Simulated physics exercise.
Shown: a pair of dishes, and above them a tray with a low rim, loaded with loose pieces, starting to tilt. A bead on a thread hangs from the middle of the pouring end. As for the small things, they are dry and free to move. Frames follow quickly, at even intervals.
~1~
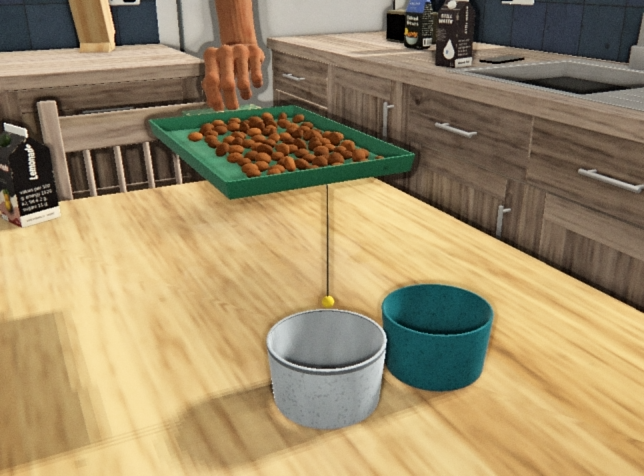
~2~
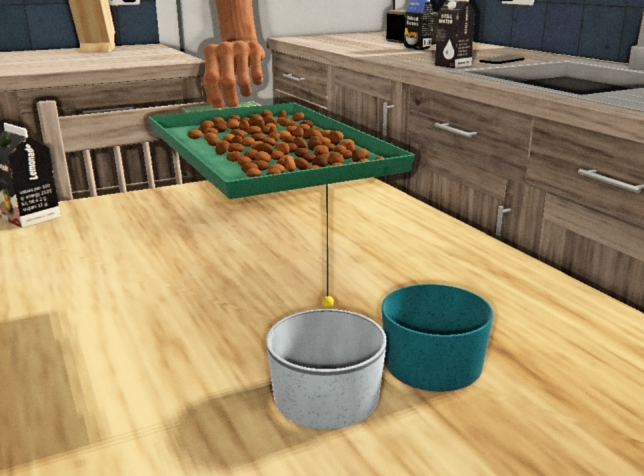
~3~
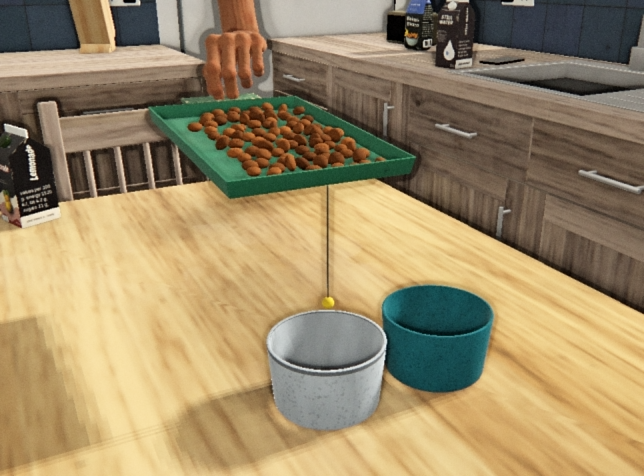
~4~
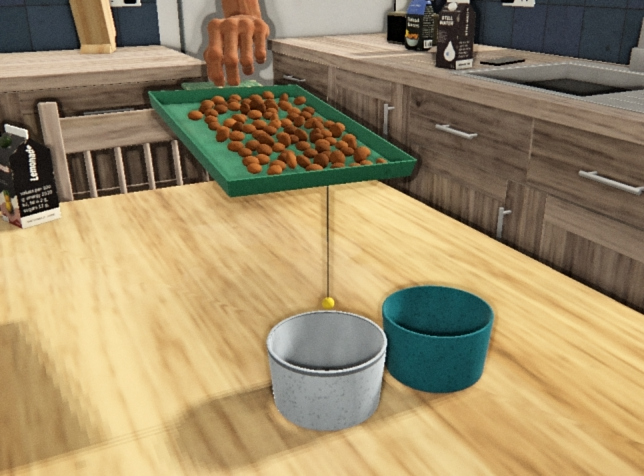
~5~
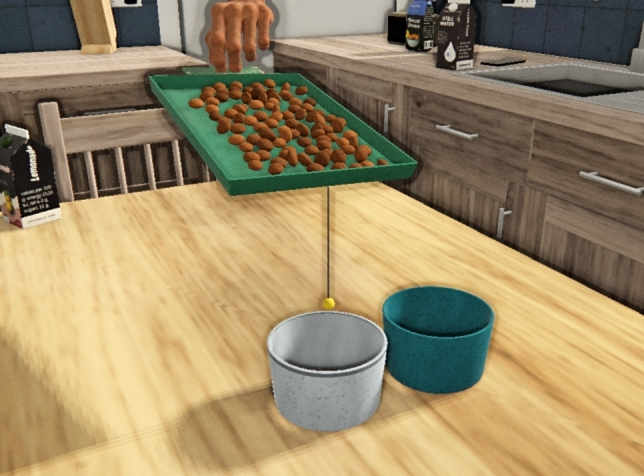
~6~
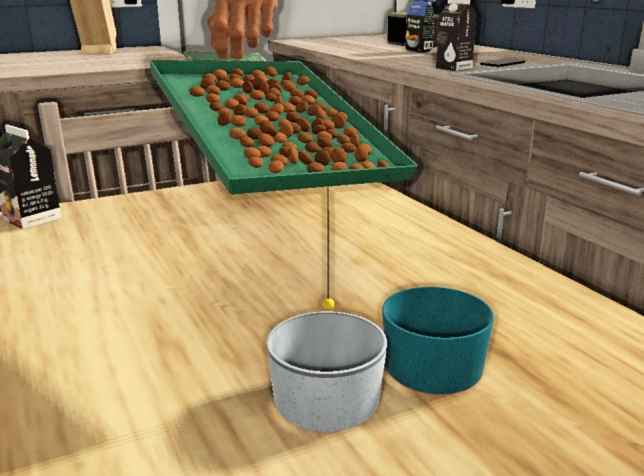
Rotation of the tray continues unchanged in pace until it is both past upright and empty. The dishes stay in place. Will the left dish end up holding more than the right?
The greater part will fall into the right dish.
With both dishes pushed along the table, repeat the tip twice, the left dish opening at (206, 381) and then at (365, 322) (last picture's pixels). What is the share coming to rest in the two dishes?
First 30 %, then 60 %.
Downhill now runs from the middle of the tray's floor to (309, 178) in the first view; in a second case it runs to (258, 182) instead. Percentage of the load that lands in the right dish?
Roughly 10 percent, then 0 percent.
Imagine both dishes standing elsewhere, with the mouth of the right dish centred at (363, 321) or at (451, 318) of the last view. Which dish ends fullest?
Try 1 - the dish at right, try 2 - the dish at right.
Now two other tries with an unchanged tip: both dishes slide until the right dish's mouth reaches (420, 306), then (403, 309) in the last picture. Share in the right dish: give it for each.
The first try yields 60% and the second yields 60%.
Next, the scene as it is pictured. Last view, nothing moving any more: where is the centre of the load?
At about (419, 370), give or take.
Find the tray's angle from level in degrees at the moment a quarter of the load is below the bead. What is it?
That would be about 90 degrees from level.
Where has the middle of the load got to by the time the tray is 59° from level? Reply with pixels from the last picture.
Roughly at (351, 129).
Shortly afterwards, tray tipped steeply; all but a few on the tray; only a few in the air.
Next, tray tipped right over; near a quarter on the tray; a little in the left dish; near a third in the right dish; a little outside both; near a quarter in the air.
Some moments later, tray tipped past a quarter turn; near a quarter in the left dish; near half in the right dish; near a quarter outside both.
In the end, tray tipped past a quarter turn; near a quarter in the left dish; near half in the right dish; near a quarter outside both.
